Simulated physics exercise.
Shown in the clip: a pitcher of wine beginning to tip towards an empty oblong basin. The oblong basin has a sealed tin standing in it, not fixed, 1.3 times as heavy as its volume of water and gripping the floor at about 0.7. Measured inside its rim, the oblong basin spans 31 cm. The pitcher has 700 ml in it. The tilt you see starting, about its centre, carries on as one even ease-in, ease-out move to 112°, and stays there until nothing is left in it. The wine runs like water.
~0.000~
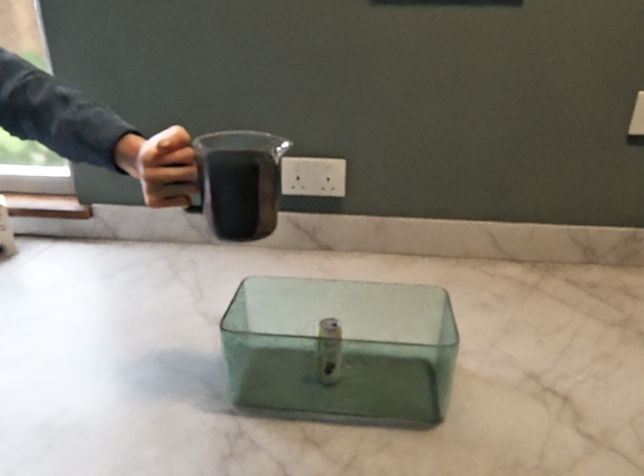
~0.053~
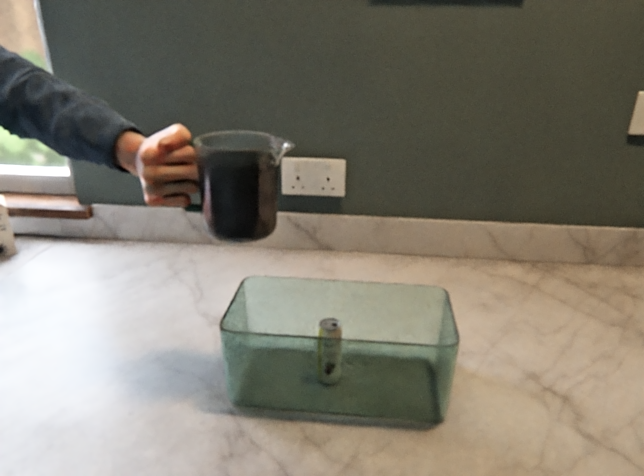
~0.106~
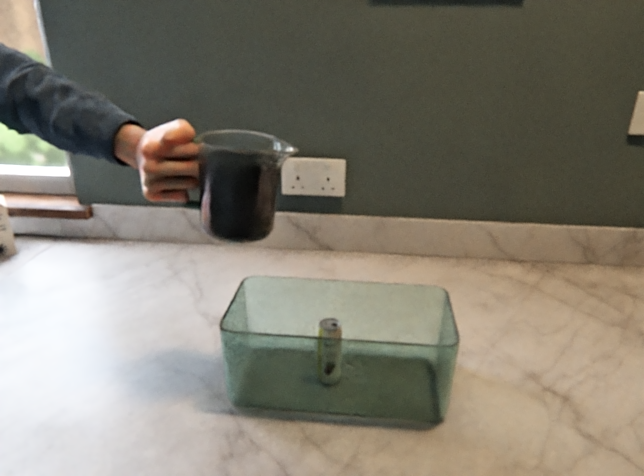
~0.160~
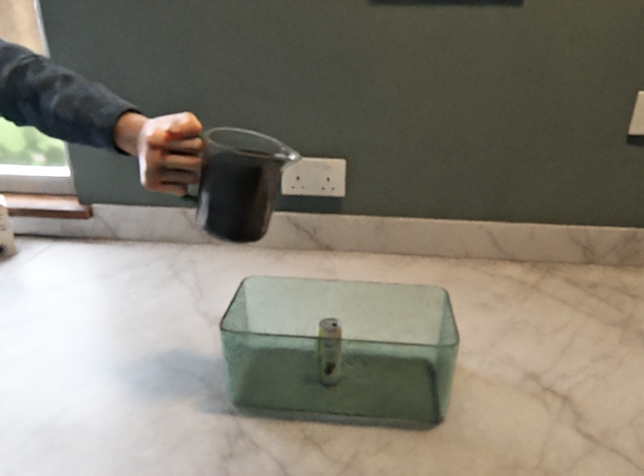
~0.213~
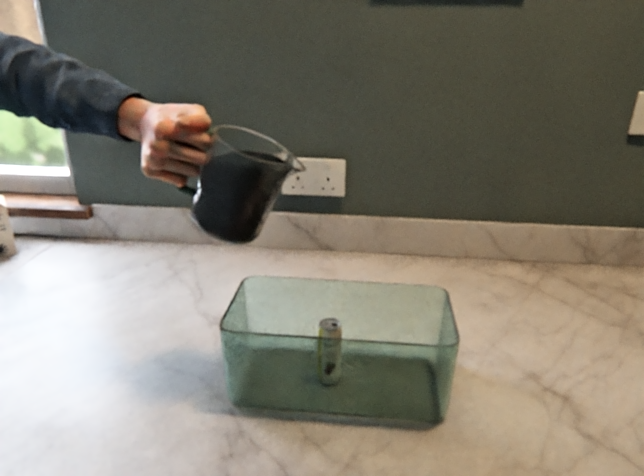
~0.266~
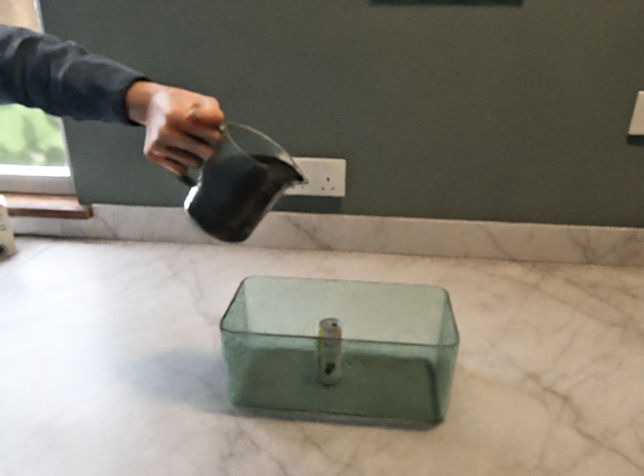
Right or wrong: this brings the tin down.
Wrong, the tin stays up.
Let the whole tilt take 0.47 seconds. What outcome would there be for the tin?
Then the tin does not tip.
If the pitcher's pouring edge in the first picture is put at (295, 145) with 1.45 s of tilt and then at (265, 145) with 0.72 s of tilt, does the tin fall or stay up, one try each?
In the first try it remains standing; in the second it comes down.
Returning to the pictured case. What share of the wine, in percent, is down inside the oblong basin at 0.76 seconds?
Value: Approx. 72 %.
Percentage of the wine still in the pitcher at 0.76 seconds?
I reckon near 10 per cent still sits there.
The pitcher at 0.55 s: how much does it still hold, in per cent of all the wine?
About 56 per cent.
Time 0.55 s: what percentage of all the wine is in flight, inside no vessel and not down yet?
Close to 30 in a hundred.
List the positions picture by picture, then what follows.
Tilt 0°; pouring edge (293, 144); surface from (201, 156) to (277, 159); the oblong basin's rim runs from (232, 302) to (453, 315); the tin's top is at (330, 326), in the first frame.
Tilt 2°; pouring edge (294, 145); surface from (202, 156) to (277, 159), in the second frame.
Tilt 6°; pouring edge (297, 150); surface from (205, 155) to (280, 161), in the third frame.
Tilt 13°; pouring edge (302, 158); surface from (207, 157) to (284, 163), in the fourth frame.
Tilt 23°; pouring edge (306, 169); surface from (207, 164) to (293, 167), in the fifth frame.
Tilt 34°; pouring edge (309, 183); surface from (202, 175) to (302, 172), in the sixth frame.
By 0.55 s the tilt is 98° and 56 per cent is still to pour; the tin stands where it began.
By 0.76 s the tilt is 112° and 10 per cent is still to pour; the tin stands where it began.
By 0.98 s the tilt is 112° and 0 per cent is still to pour; the tin stands where it began.
By 1.22 s the tilt is 112° and 0 per cent is still to pour; the tin stands where it began.
At rest the tin stands where it began.
